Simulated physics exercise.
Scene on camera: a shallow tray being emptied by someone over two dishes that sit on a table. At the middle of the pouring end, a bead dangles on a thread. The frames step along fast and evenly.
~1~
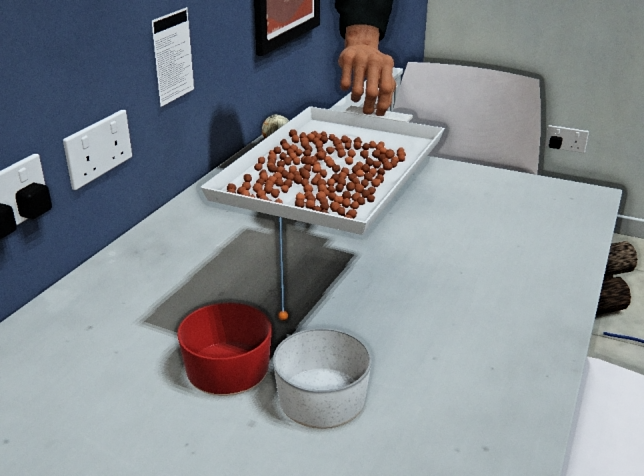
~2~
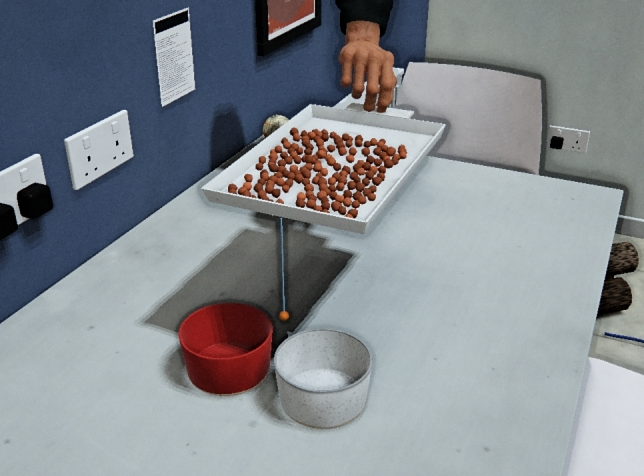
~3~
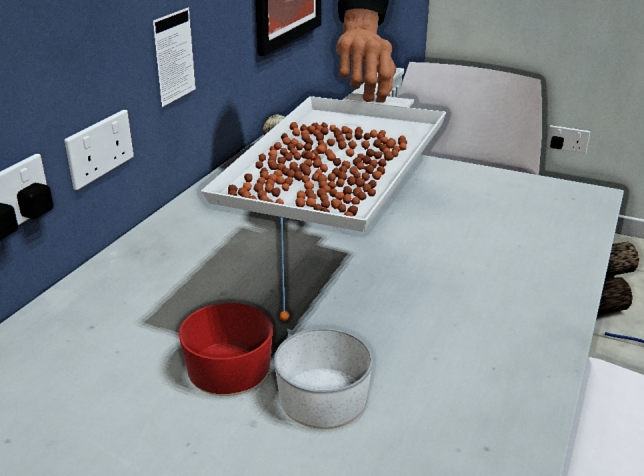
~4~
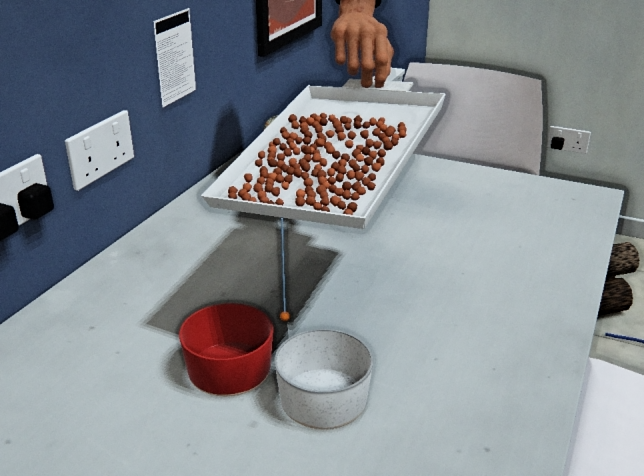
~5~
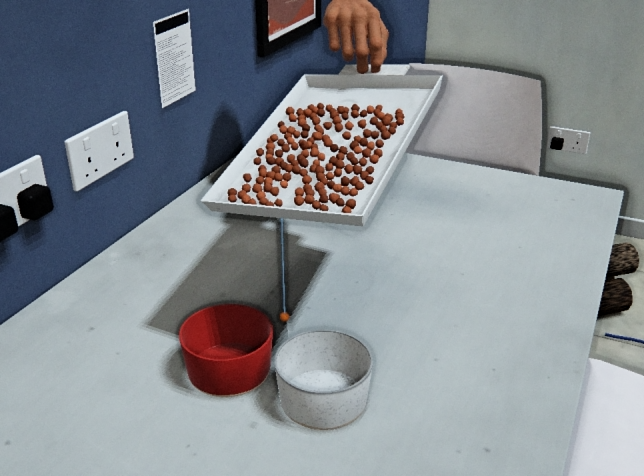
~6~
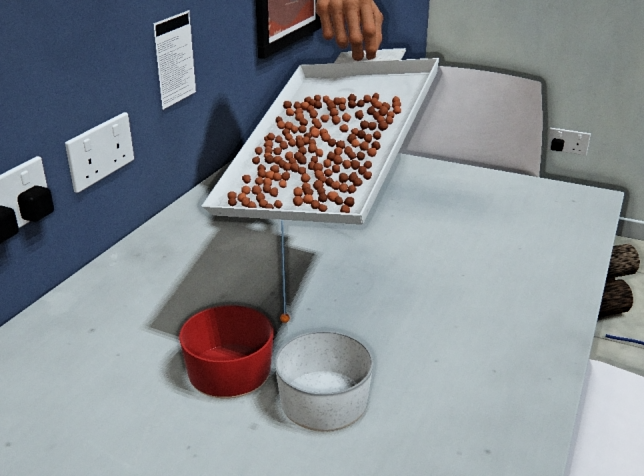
At first, a hand holds the far end of a shallow white tray of reddish-brown pellets, its near edge level above a red dish and a pale one. The hand then lifts the far end while the near edge's left corner dips, and the pellets remain on the tray.
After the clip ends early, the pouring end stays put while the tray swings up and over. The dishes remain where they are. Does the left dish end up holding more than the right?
Yes. Winner: Left dish.
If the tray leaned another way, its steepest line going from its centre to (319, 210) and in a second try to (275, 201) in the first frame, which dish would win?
The rightmost dish, then the leftmost dish.
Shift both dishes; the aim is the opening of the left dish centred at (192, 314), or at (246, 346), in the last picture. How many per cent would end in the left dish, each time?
About 50 and 30 per cent respectively.
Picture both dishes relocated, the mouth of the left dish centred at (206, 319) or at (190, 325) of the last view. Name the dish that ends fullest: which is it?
Case one: The dish at left. Case two: The dish at left.
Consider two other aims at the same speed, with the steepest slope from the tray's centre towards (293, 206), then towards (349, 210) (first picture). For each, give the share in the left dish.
20 % and 0 %.
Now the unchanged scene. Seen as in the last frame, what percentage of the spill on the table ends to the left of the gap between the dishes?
90 per cent, roughly.
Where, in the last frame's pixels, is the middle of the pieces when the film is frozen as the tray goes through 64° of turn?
Near (260, 165).
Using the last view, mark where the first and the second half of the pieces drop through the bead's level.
First part (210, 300), rest (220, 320).
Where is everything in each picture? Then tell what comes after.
The first frame shows corners of the pouring end at (207, 186) and (363, 219), level; middle of the load at (317, 169), clay pellets; left dish at (202, 373); right dish at (302, 405); bead on its thread at (283, 316).
The second frame shows corners of the pouring end at (208, 187) and (364, 219), level; middle of the load at (318, 168).
The third frame shows corners of the pouring end at (207, 189) and (363, 217), tipped barely, lowest at the left corner; middle of the load at (317, 164).
The fourth frame shows corners of the pouring end at (207, 194) and (362, 214), tipped a little, lowest at the left corner; middle of the load at (317, 158).
The fifth frame shows corners of the pouring end at (207, 198) and (360, 212), tipped clearly, lowest at the left corner; middle of the load at (315, 153).
The sixth frame shows corners of the pouring end at (207, 203) and (358, 211), tipped clearly, lowest at the left corner; middle of the load at (313, 149); left dish at (204, 376); right dish at (303, 408).
Soon after the last picture, tray tipped steeply; all on the tray.
A little later, tray tipped past a quarter turn; nearly all on the tray; a stray few in the left dish; a stray few outside both.
Later still, tray tipped past a quarter turn; about half in the left dish; about half outside both.
At rest, tray tipped past a quarter turn; none in the right dish; about half in the left dish; about half outside both.
